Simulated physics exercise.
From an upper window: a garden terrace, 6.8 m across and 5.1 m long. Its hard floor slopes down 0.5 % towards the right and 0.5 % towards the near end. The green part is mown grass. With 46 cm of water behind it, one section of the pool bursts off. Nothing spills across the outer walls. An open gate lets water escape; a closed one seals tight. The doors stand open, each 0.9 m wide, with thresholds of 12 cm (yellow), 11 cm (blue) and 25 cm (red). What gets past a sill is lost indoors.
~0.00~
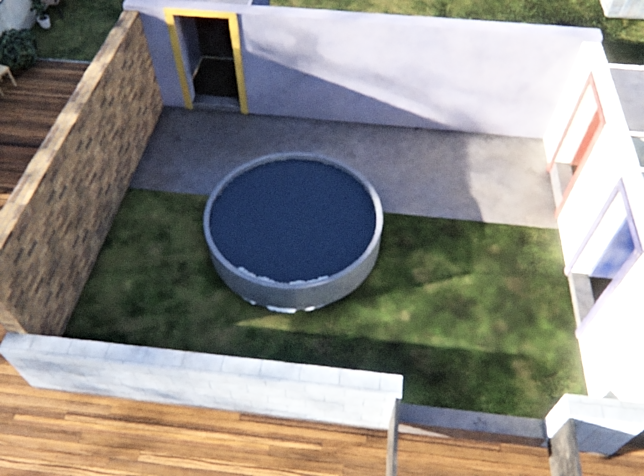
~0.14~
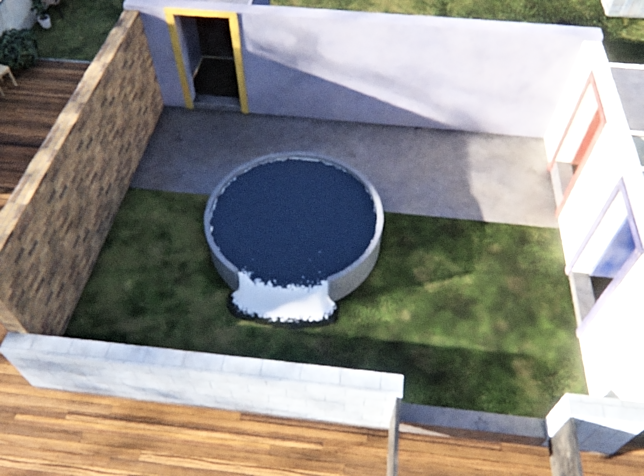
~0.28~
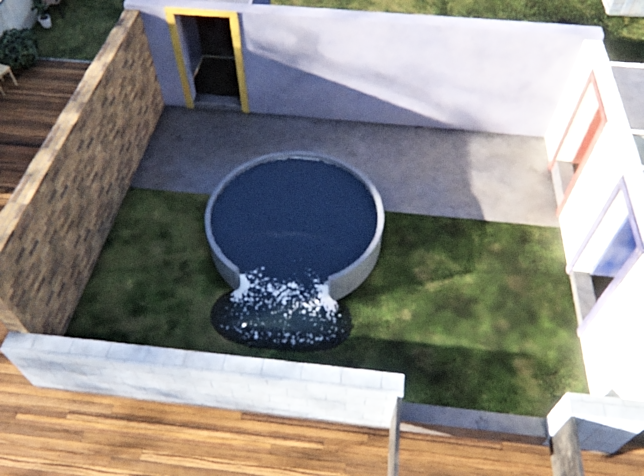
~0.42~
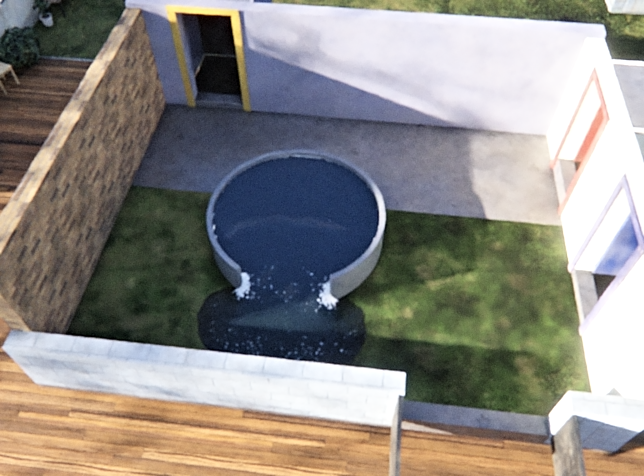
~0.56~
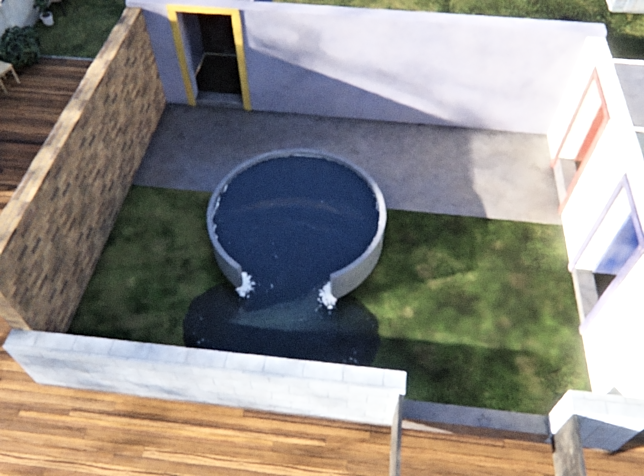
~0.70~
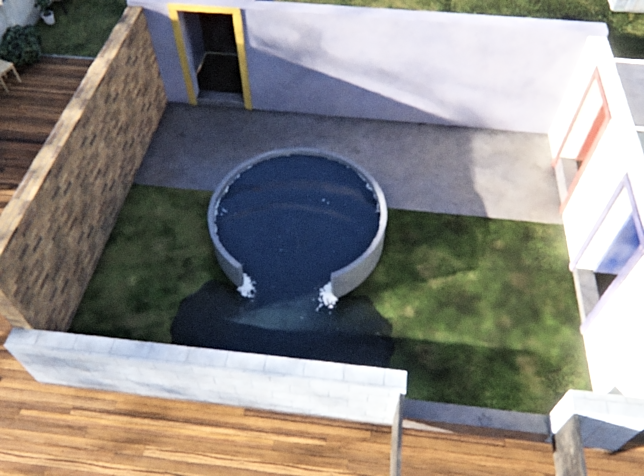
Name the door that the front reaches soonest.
It arrives first at the blue door.
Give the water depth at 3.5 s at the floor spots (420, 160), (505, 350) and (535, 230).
About 0, 6 and 0 cm.
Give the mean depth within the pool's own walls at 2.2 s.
Roughly 27 cm on average.
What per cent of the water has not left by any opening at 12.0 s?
Roughly 86 in a hundred.
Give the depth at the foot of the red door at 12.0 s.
About 4.5 cm.
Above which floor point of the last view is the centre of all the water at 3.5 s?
At about (286, 284).
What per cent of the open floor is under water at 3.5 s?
Near 45 per cent is wet.
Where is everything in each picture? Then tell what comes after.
Still water, 46 cm deep, in the pool at (294, 217), in the first frame.
The front is at (334, 305), 0.7 m from the gap at (282, 298); 0.3 m2 of floor is under water; 46 cm left at the back of the pool, in the second frame.
The front is at (345, 329), 0.9 m from the gap at (283, 299); 1.0 m2 of floor is under water; 46 cm left at the back of the pool, in the third frame.
Water pours out at (284, 298) and has run 1.2 m, to (353, 349); deepest outside 21 cm, 46 cm at the pool's back, in the fourth frame.
The front is at (331, 390), 1.4 m from the gap at (285, 297); 2.7 m2 of floor is under water; 46 cm left at the back of the pool, in the fifth frame.
The front is at (360, 392), 1.6 m from the gap at (286, 296); 3.1 m2 of floor is under water; 46 cm left at the back of the pool, in the sixth frame.
After 1.4 s water covers 15 % of the floor and is deepest (34 cm) near (281, 369); yellow door not reached, blue door not reached, red door not reached.
After 2.2 s water covers 25 % of the floor and is deepest (31 cm) near (265, 381); yellow door not reached, blue door not reached, red door not reached.
After 3.5 s water covers 45 % of the floor and is deepest (20 cm) near (71, 358); yellow door not reached, blue door not reached, red door not reached.
After 7.0 s water covers 80 % of the floor and is deepest (12 cm) near (265, 381); yellow door reached at 5.8 s, blue door reached at 3.7 s, red door reached at 6.0 s.
After 12.0 s water covers 95 % of the floor and is deepest (7 cm) near (58, 357); yellow door reached at 5.8 s, blue door reached at 3.7 s, red door reached at 6.0 s.
